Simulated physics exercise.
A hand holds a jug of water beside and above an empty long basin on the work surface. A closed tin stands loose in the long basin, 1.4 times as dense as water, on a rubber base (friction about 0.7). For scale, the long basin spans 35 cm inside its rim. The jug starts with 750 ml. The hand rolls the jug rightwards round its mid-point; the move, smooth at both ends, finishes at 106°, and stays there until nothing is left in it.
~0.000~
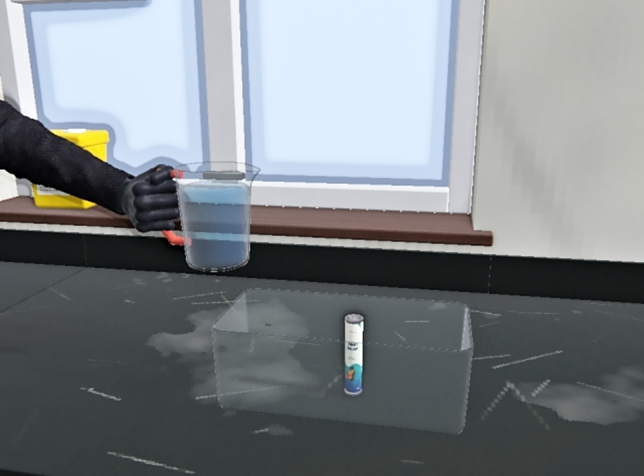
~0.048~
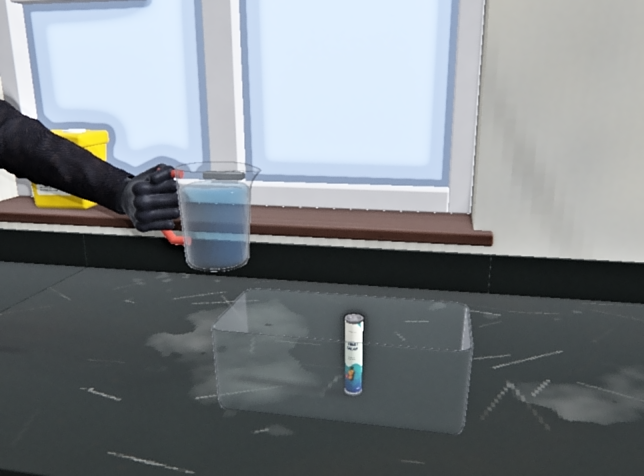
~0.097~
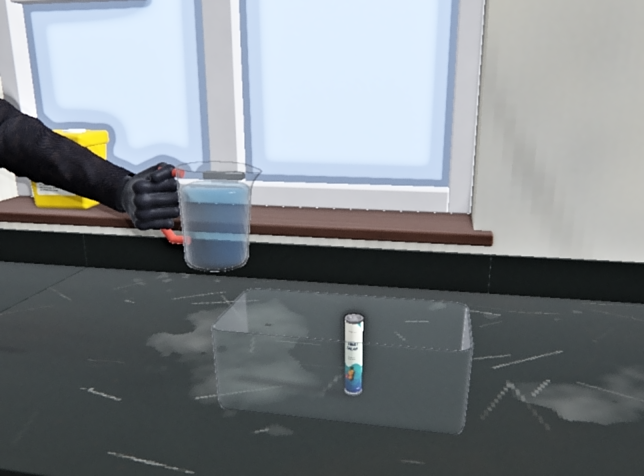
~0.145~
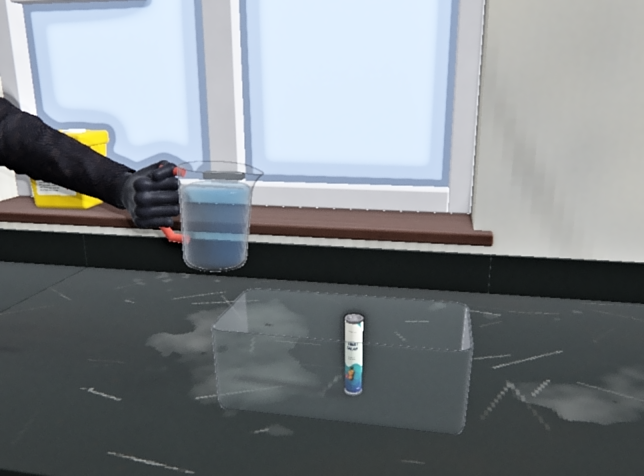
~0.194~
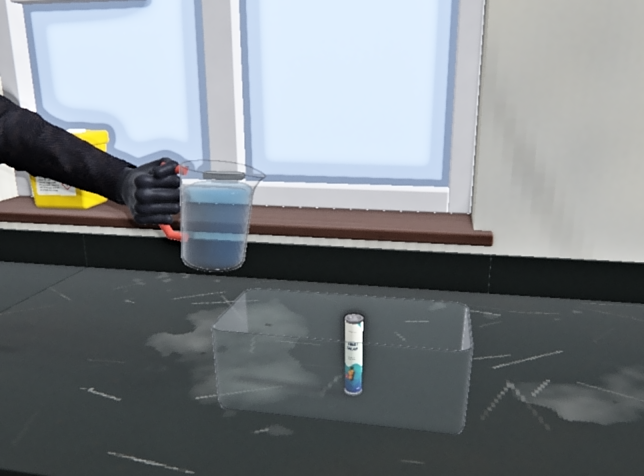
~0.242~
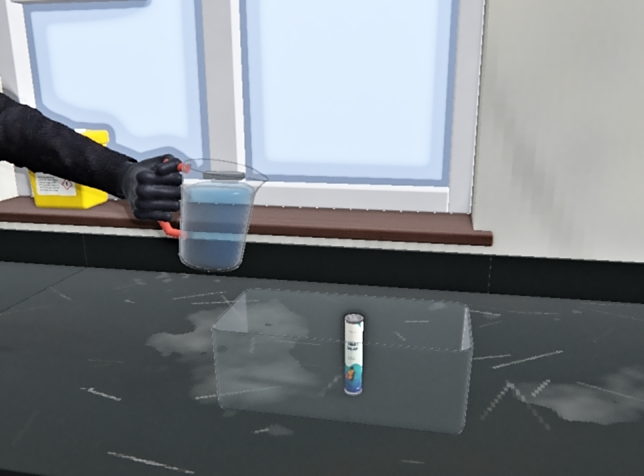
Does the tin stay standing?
The tin stays up.
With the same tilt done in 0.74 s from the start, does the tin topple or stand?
Then it stays up.
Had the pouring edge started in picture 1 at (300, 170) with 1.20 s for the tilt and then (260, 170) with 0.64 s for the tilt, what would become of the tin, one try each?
First it topples; then it remains upright.
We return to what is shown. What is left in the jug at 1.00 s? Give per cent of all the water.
Some 36 per cent.
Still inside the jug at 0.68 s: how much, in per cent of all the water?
Some 88 per cent.
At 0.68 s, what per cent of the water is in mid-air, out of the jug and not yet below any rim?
About 10 per cent.
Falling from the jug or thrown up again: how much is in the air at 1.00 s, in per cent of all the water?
Near 20 in a hundred.
After 0.68 s the tilt is 64° and 88 per cent is still to pour; the tin stands where it began.
After 1.00 s the tilt is 99° and 36 per cent is still to pour; the tin stands where it began.
After 1.34 s the tilt is 106° and 2 per cent is still to pour; the tin stands where it began.
After 1.70 s the tilt is 106° and 0 per cent is still to pour; the tin stands where it began.
In the end the tin stands where it began.
